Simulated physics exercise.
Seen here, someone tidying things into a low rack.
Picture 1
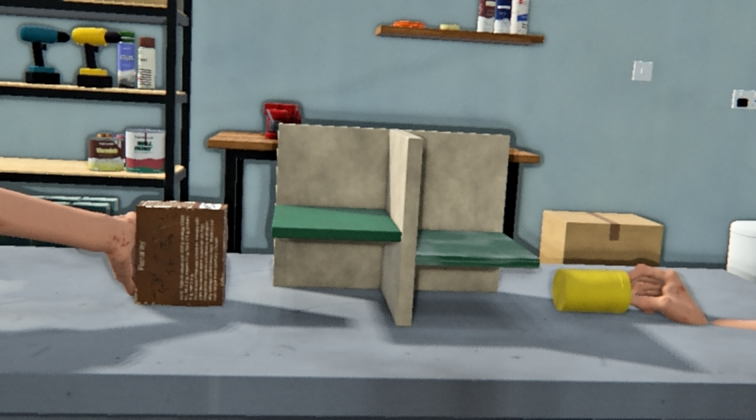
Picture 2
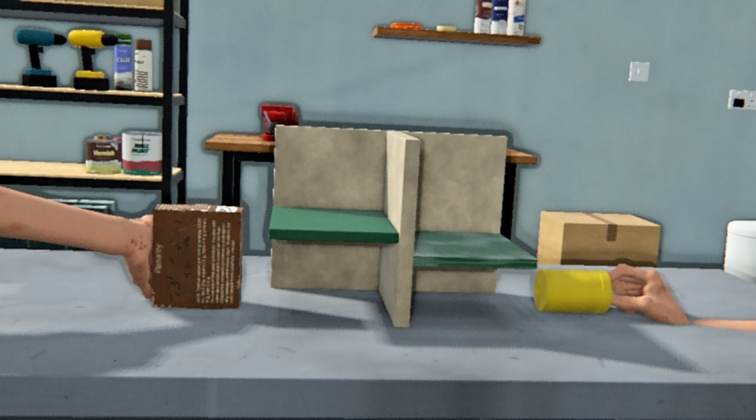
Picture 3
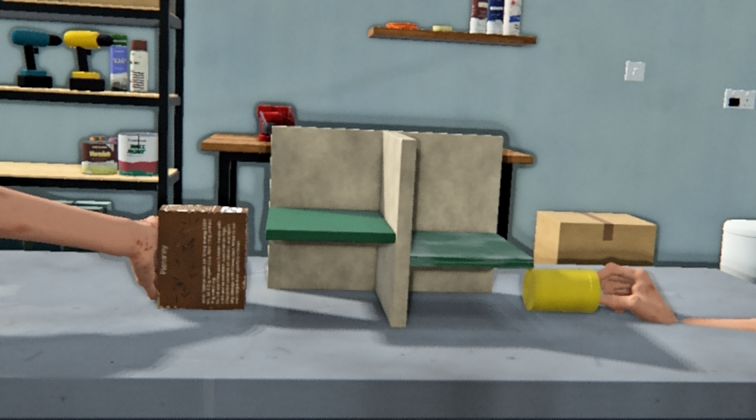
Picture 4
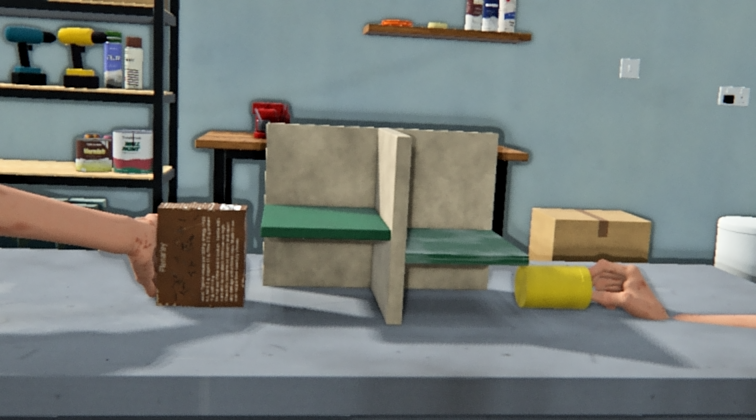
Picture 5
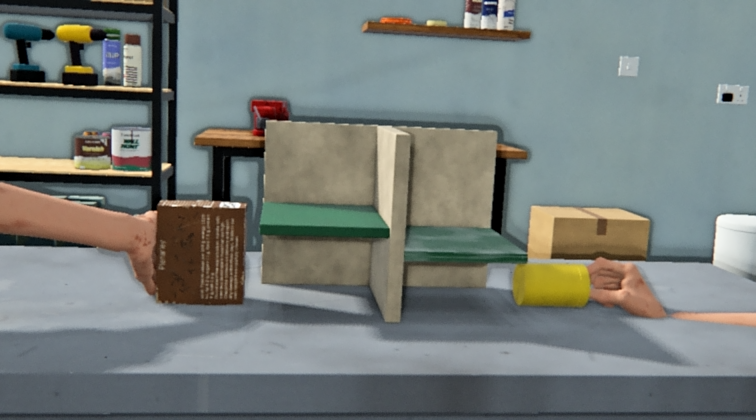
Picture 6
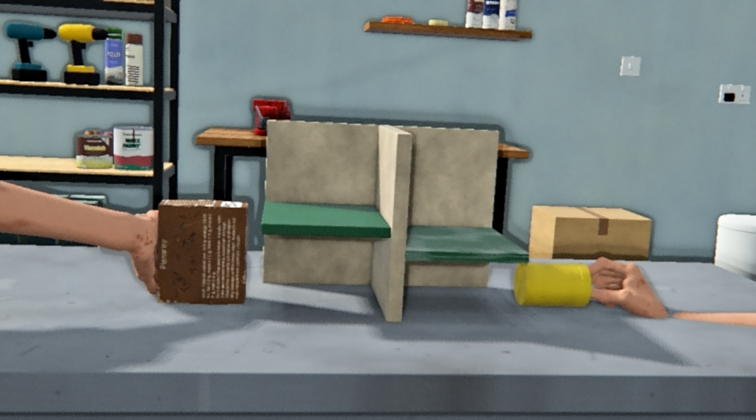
At first, a hand at the left holds a brown packet and a hand at the right holds a yellow beaker, either side of a low rack with green shelves. Both hands slide the things a little inward, then they stay almost still on the grey surface.
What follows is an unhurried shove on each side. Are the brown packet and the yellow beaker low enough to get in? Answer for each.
In the end the brown packet catches on the edge and the yellow beaker slides in.
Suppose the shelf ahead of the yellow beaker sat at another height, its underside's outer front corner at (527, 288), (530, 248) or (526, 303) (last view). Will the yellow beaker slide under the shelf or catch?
The yellow beaker gets stuck; gets in; catches on the edge.
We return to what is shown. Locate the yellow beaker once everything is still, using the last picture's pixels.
Around (473, 283).
Then, 0.30 s past the last view, brown packet sliding up to the opening near (219, 252); yellow beaker sliding up to the opening near (536, 285).
Then, 0.56 s past the last view, brown packet stopped at the opening near (219, 252); yellow beaker part of the way in near (504, 283).
Finally, the brown packet is too tall, near (219, 252); the yellow beaker clears the shelf, near (473, 283).
